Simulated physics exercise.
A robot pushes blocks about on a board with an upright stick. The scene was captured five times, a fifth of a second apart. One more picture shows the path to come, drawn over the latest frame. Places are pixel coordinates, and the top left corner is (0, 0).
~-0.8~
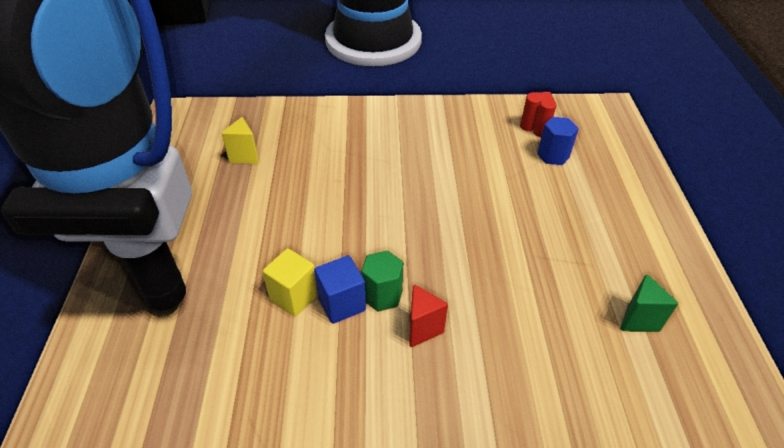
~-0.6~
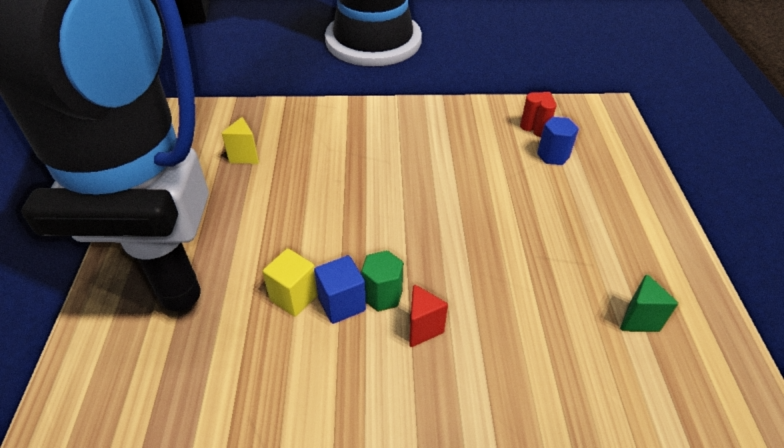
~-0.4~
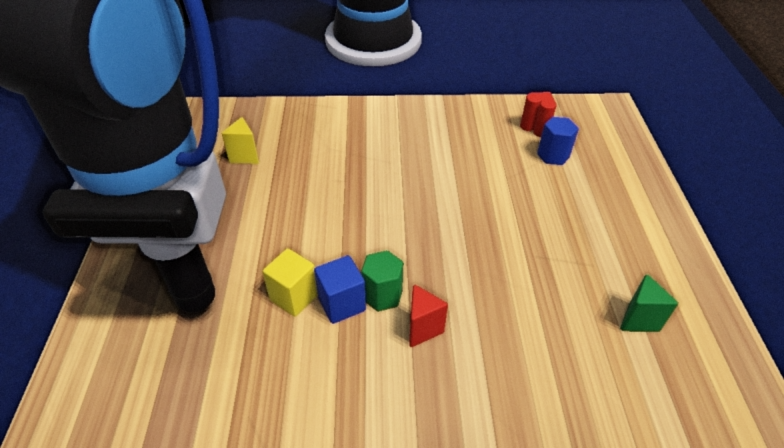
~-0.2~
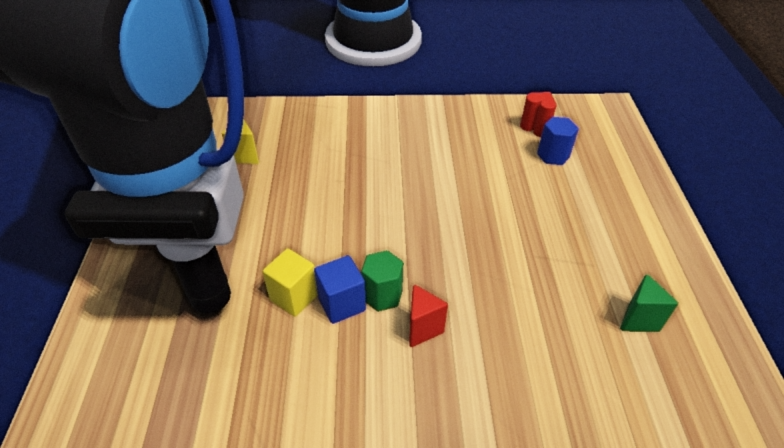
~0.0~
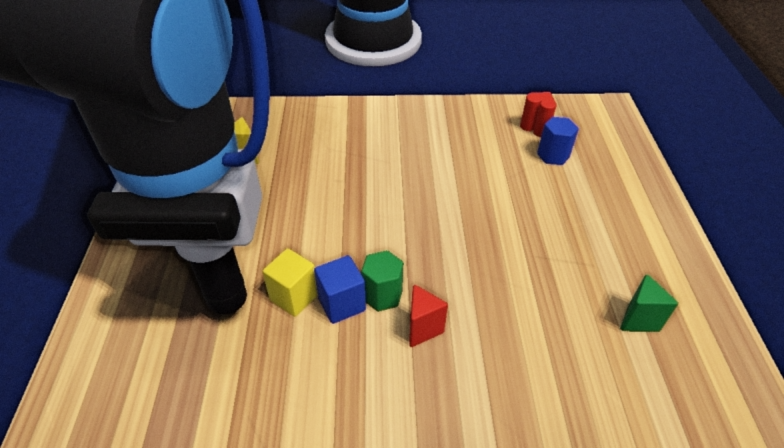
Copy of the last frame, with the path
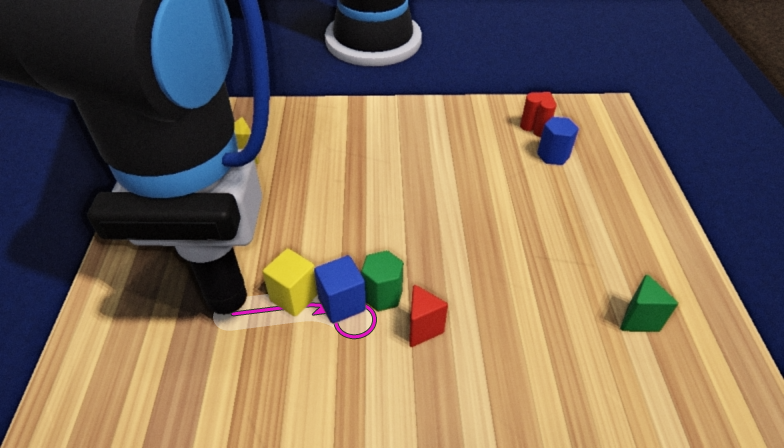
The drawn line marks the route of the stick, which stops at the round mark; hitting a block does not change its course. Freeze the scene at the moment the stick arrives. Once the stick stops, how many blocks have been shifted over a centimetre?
Three or more blocks.
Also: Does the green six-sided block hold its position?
Going by the path, no.
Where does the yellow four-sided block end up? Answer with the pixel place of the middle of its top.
(320, 244)
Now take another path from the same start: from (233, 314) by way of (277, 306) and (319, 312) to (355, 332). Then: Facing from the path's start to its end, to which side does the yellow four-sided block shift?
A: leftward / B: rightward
The correct letter is A.
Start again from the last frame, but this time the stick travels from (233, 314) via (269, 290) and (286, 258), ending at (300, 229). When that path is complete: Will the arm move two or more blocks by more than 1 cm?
Answer: No.
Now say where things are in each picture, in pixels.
In the first picture, lower end of the stick at (167, 295), tops of blocks, yellow four-sided block at (288, 267), blue four-sided block at (339, 274), green six-sided block at (383, 265), red three-sided block at (425, 302).
In the second picture, stick at (181, 296), blocks as before.
In the third picture, stick at (196, 297), blocks as before.
In the fourth picture, stick at (212, 298), blocks as before.
In the fifth picture, stick at (228, 299), yellow four-sided block at (288, 267), blue four-sided block at (339, 274), green six-sided block at (383, 265), red three-sided block at (425, 302).
The drawn path runs from (233, 314) via (276, 309) and (318, 305), ending at (355, 320).
On the path given first. One third of the way, stick at (274, 294); yellow four-sided block at (302, 258).
Two thirds of the way, stick at (317, 290); yellow four-sided block at (319, 244), turned 15° anticlockwise; blue four-sided block at (356, 275), turned 20° clockwise; green six-sided block at (395, 265), turned 20° anticlockwise.
At the end, stick at (354, 305); yellow four-sided block at (320, 244), turned 20° anticlockwise; blue four-sided block at (394, 282); green six-sided block at (425, 261), turned 40° anticlockwise; red three-sided block at (429, 302), turned 15° clockwise.
